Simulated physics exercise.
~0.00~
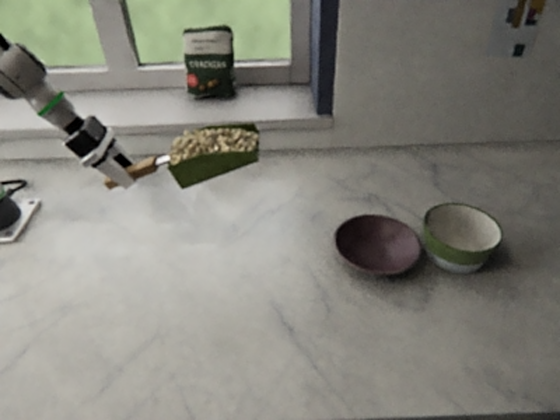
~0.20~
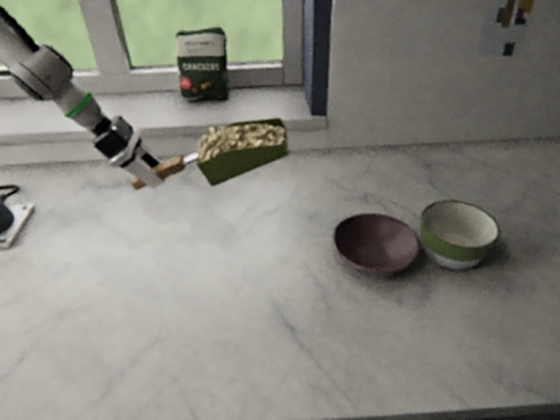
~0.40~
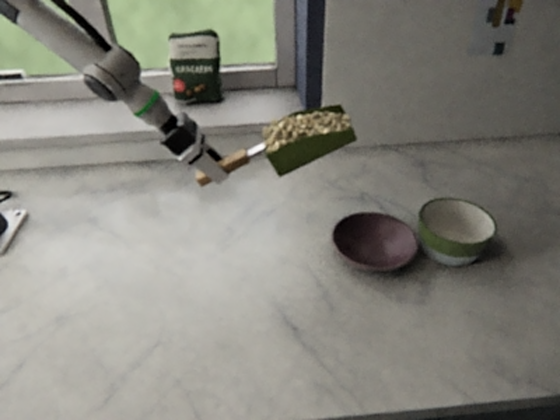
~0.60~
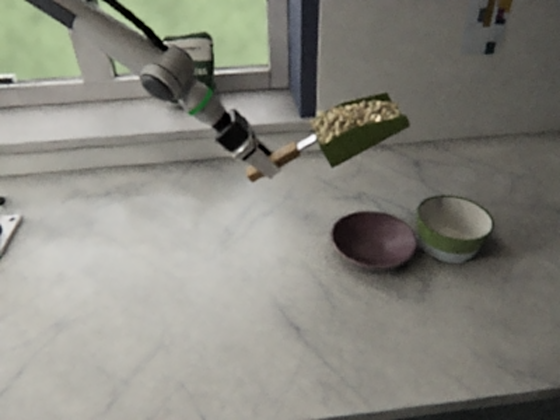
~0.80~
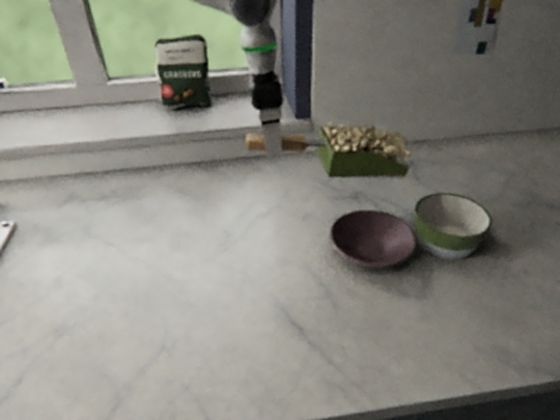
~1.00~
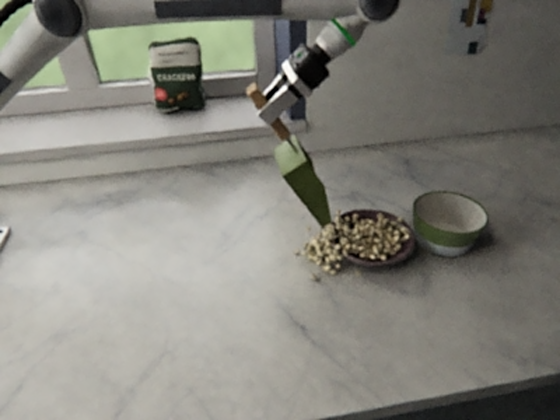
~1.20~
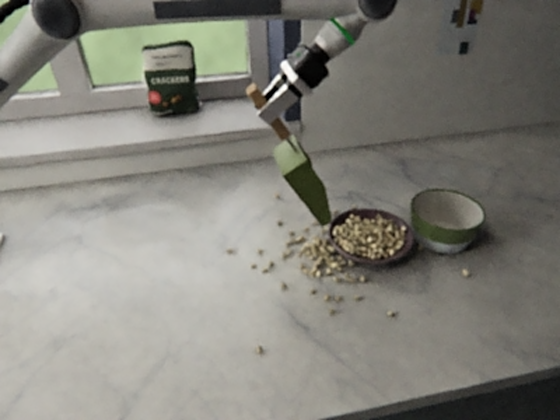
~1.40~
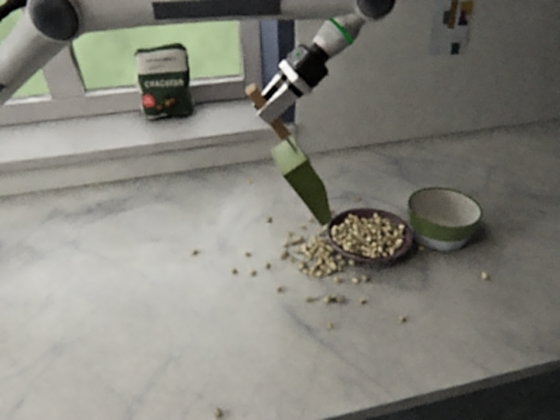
On a pale marble-patterned counter beneath a window, seen from slightly above, a purple bowl sits at the right beside a green bowl with a white interior, while a dark green packet stands on the sill. A grey and white robot arm carries a green scoop heaped with beige beans rightward from the upper left. It lowers the scoop near the purple bowl and tips it steeply forward. The beans pour out, filling the bowl while many spill over the counter on its left. A few roll farther away, and the arm stays still, holding the tilted scoop beside the full bowl.
